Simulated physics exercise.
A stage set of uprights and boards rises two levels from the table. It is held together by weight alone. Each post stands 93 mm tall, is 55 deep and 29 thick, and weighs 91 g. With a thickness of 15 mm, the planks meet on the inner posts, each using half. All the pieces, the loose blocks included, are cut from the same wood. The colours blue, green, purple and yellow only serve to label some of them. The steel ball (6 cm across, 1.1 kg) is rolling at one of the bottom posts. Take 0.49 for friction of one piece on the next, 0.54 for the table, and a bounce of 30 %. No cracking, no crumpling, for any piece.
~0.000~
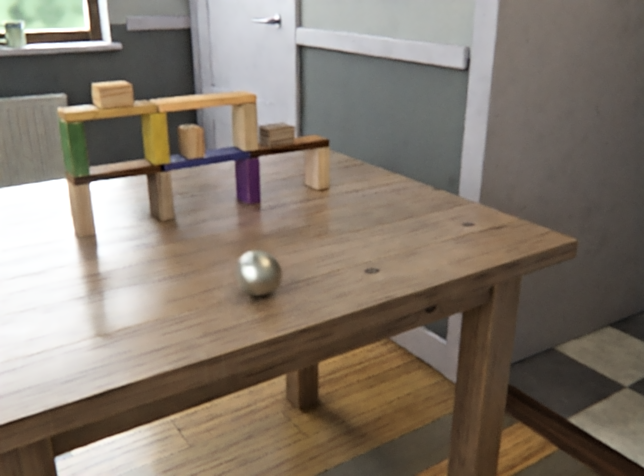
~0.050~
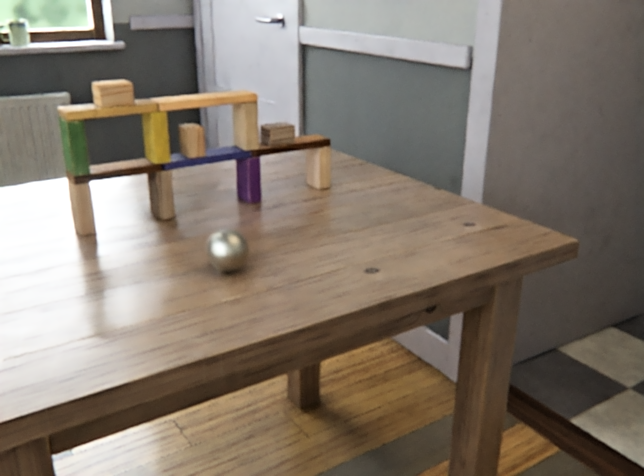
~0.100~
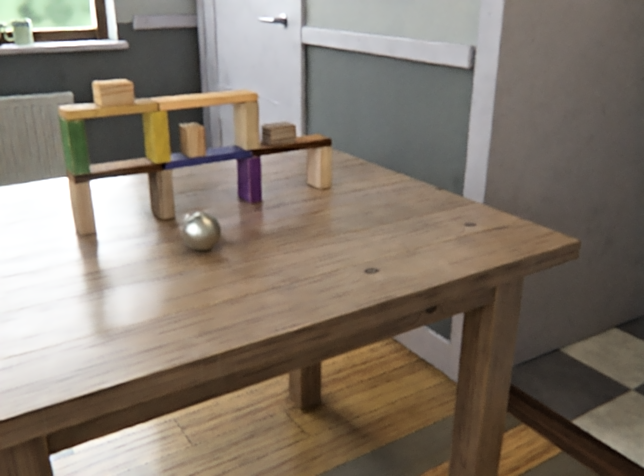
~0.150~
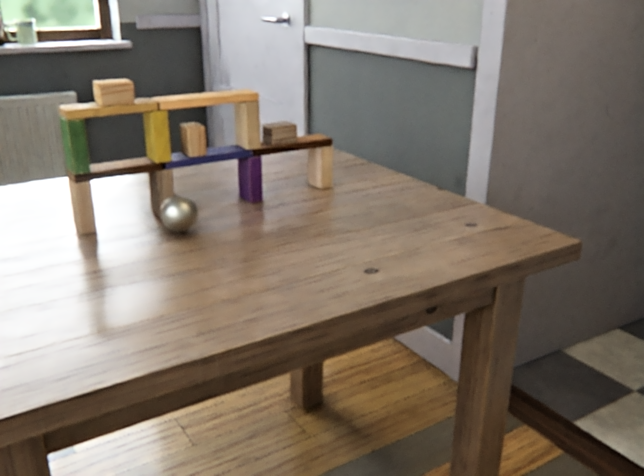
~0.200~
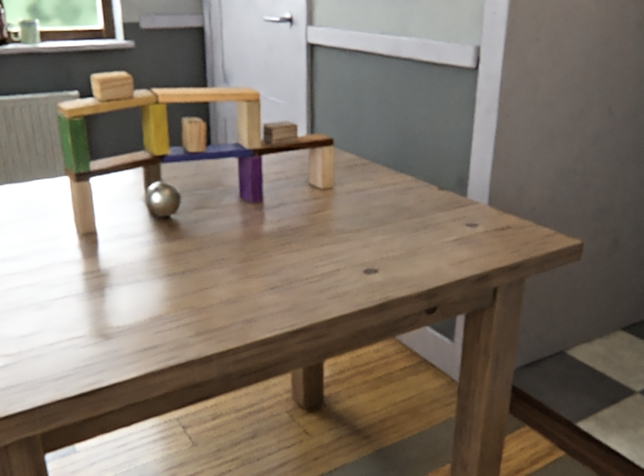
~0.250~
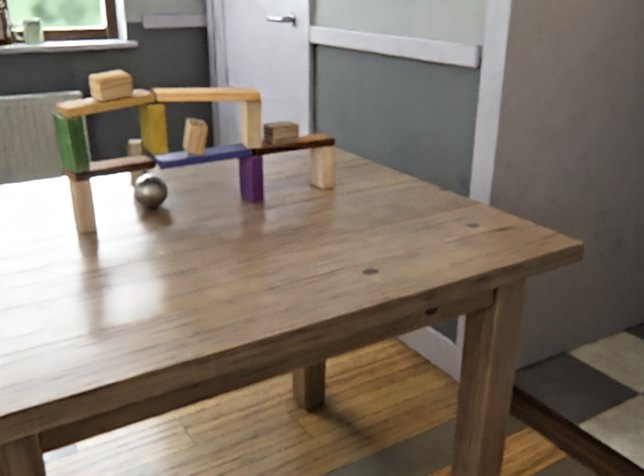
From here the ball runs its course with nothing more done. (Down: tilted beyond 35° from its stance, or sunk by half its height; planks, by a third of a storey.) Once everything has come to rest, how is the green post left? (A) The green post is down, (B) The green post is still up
A, the green post is down.
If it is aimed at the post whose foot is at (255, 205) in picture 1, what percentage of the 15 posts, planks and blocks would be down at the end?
Under that change the share is 50 in a hundred.
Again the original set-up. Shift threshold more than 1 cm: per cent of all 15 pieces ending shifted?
75 %.
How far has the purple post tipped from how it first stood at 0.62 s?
Something like 0°, give or take.
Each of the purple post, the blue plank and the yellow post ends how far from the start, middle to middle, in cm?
Shift in cm - purple: 0; blue: 6; yellow: 12.
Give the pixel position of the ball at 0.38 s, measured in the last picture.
I'd put it somewhere around (124, 169).
After 0.38 s, ball still moving; 7 of the 15 pieces down; green post leaning 14°; blue plank leaning 34°, 45 mm lower.
After 0.62 s, ball still moving; 10 of the 15 pieces down; green post on its side; blue plank leaning 34°, 43 mm lower.
At rest (1.8 s), ball rolling away; 11 of the 15 pieces down; green post on its side; blue plank leaning 34°, 43 mm lower; purple post unmoved. As the last picture would show them, middles, green post near (99, 220), blue plank near (208, 173).
